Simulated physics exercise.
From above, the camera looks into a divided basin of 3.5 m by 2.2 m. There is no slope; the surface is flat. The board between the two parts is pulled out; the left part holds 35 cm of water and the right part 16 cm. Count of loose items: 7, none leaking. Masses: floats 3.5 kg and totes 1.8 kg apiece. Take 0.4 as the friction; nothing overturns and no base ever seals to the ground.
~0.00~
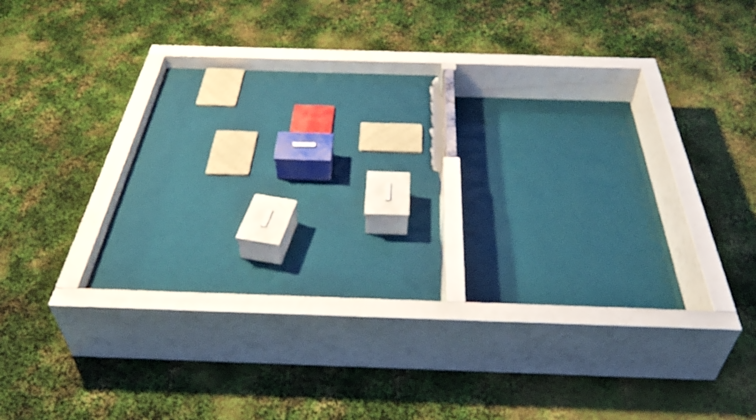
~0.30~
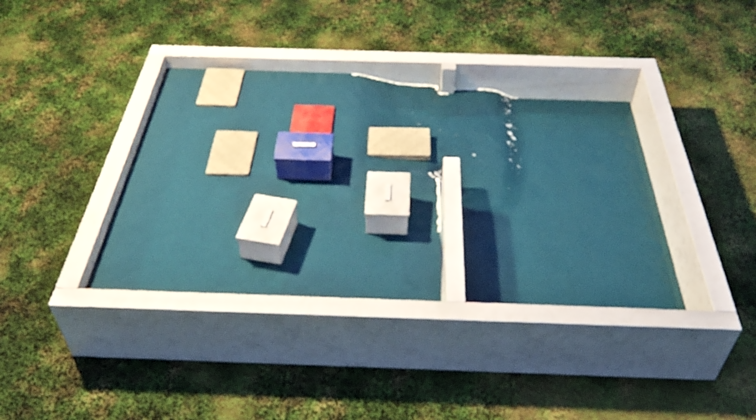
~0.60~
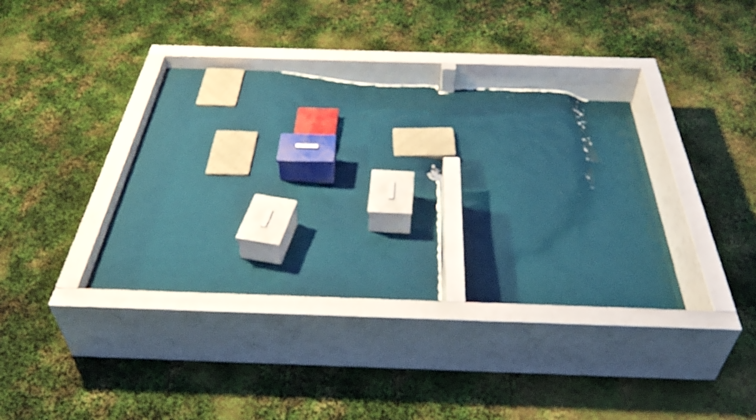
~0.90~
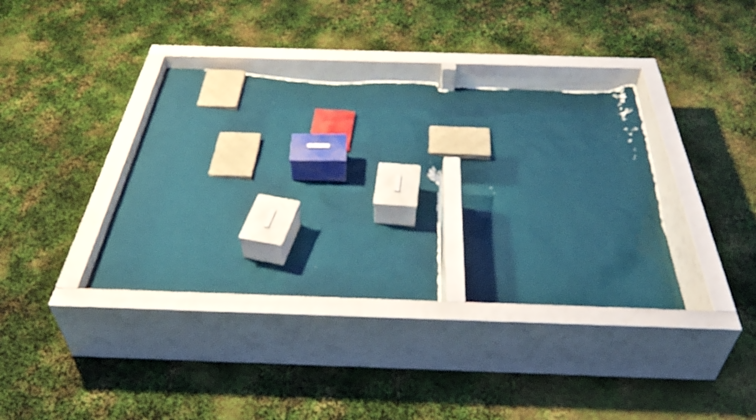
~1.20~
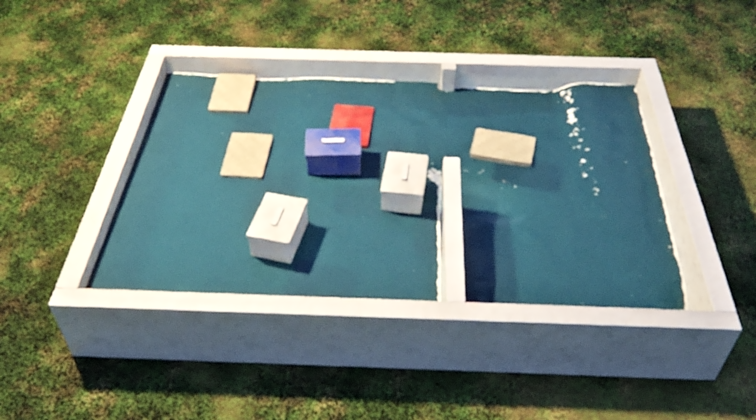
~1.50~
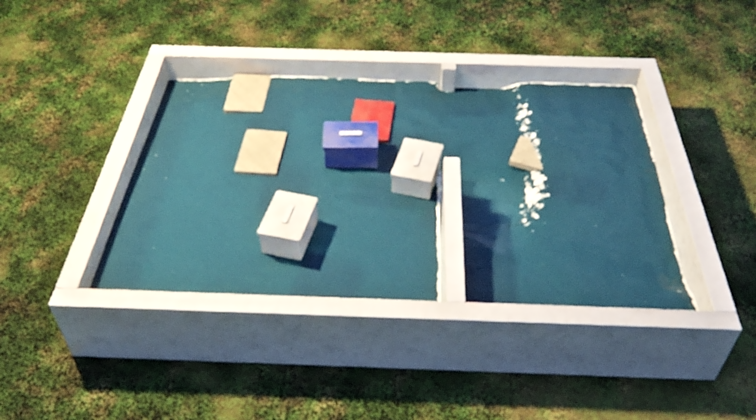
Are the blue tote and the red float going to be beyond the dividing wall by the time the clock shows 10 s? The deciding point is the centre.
Going by the centre, the blue tote stays on the near side and the red float reaches the far side.
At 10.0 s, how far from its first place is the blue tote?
About 80 cm.
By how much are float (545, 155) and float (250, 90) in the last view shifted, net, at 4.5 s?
They've ended up 50 cm and 20 cm away, in that order.
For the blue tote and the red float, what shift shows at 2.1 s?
I'd guess about 60 cm and 80 cm by that point.
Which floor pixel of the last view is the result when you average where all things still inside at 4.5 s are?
The average lands around (404, 170).
After 2.1 s the blue tote is near (395, 126), 0.7 m from its start, afloat; the red float is near (430, 116), 0.9 m from its start, afloat; 2 of 7 are over the mark; 7 afloat.
After 4.5 s the blue tote is near (407, 98), 0.9 m from its start, afloat; the red float is near (596, 142), 2.0 m from its start, afloat; 3 of 7 are over the mark; 7 afloat.
After 7.0 s the blue tote is near (335, 143), 0.2 m from its start, afloat; the red float is near (553, 173), 1.7 m from its start, afloat; 2 of 7 are over the mark; 7 afloat.
After 10.0 s the blue tote is near (259, 88), 0.8 m from its start, afloat; the red float is near (513, 123), 1.4 m from its start, afloat; 2 of 7 are over the mark; 7 afloat.
